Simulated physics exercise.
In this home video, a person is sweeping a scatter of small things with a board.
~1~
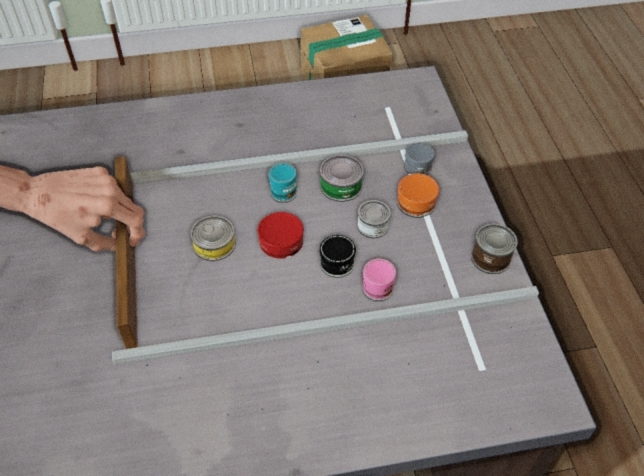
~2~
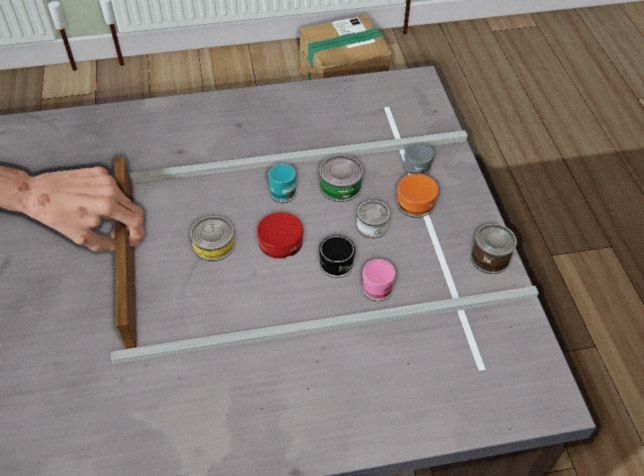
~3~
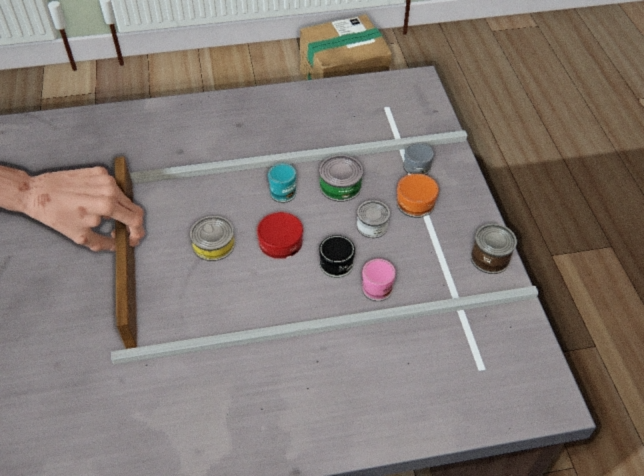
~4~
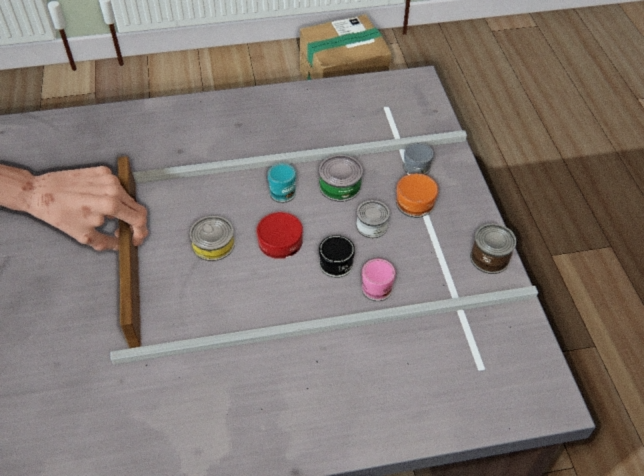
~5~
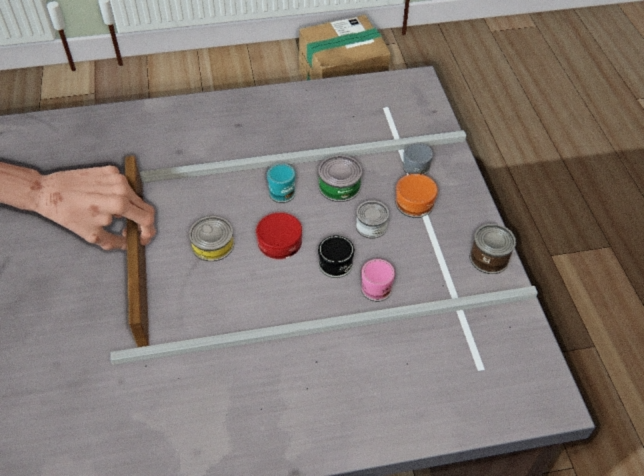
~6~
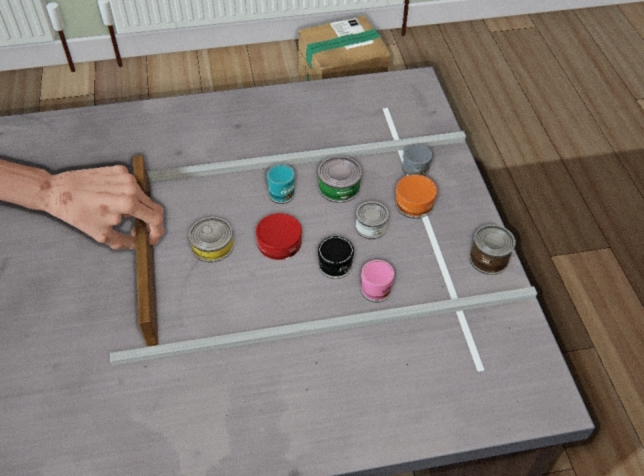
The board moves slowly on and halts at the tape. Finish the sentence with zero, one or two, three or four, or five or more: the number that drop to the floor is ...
The number that drop to the floor is one or two.
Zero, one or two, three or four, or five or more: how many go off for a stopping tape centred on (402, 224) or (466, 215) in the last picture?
The first spot gives none at all and the second gives 5 or more.
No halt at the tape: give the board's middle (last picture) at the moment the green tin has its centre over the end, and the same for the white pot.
Roughly at (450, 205) and roughly at (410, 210).
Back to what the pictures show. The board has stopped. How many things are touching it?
It ends up touching 4.
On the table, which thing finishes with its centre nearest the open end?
That one is the orange tin.
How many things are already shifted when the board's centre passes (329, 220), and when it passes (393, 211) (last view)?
At that stage 6; at the next, 9.
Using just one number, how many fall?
2.
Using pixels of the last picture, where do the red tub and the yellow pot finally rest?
The red tub at (481, 223), the yellow pot at (443, 205).
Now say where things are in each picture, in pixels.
In the first picture, brown tin (494, 249); grey tin (419, 160); orange tin (418, 196); board (126, 247); tape (428, 220).
In the second picture, grey tin (418, 160); red tub (280, 235).
In the third picture, orange tin (417, 196); turquoise tin (283, 183).
In the fourth picture, brown tin (493, 249); black tin (337, 256).
In the fifth picture, grey tin (417, 160); green tin (340, 178).
In the sixth picture, brown tin (492, 250); grey tin (417, 160); orange tin (416, 197); board (145, 246); tape (426, 220).
Early on, none off yet; brown tin at rest near (492, 250); grey tin at rest near (417, 160); orange tin at rest near (416, 197).
A while later, none off yet; brown tin at rest near (492, 250); grey tin travelled about its own width near (439, 153); orange tin travelled a little near (432, 195).
Finally, the number that fall off is one or two; lost, white pot and grey tin.
